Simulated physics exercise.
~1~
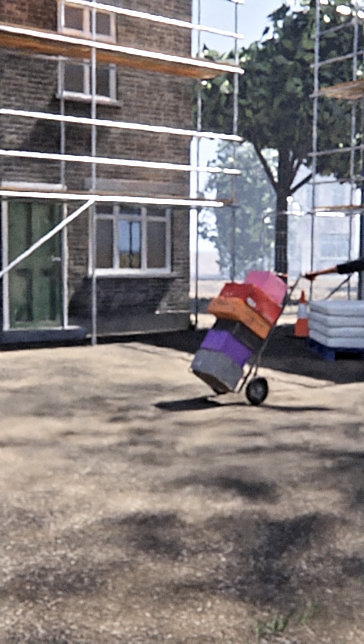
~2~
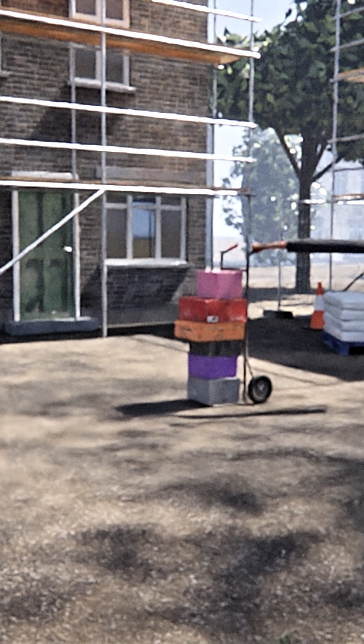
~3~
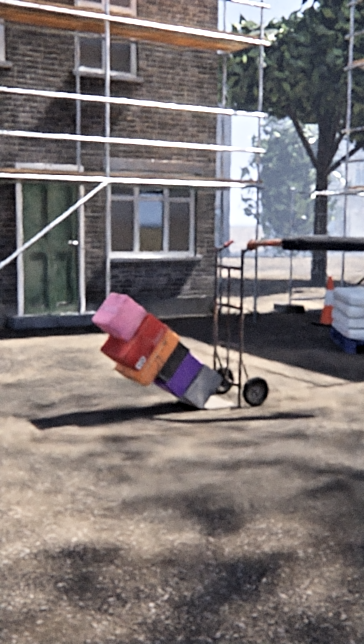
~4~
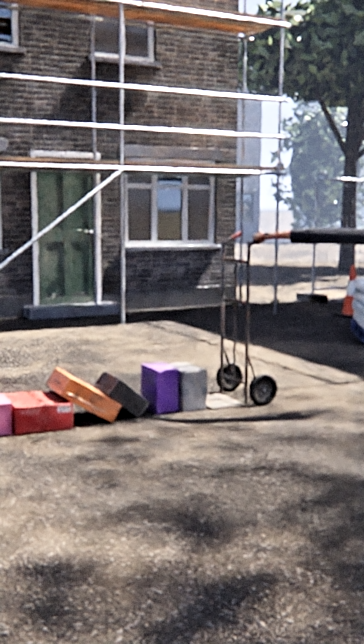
The clip shows a sack truck stacked with colourful boxes beside a scaffolded brick house, swinging from a backward lean to upright. The whole stack then topples forward to the left, and the boxes end in a row on the ground while the truck stands upright.
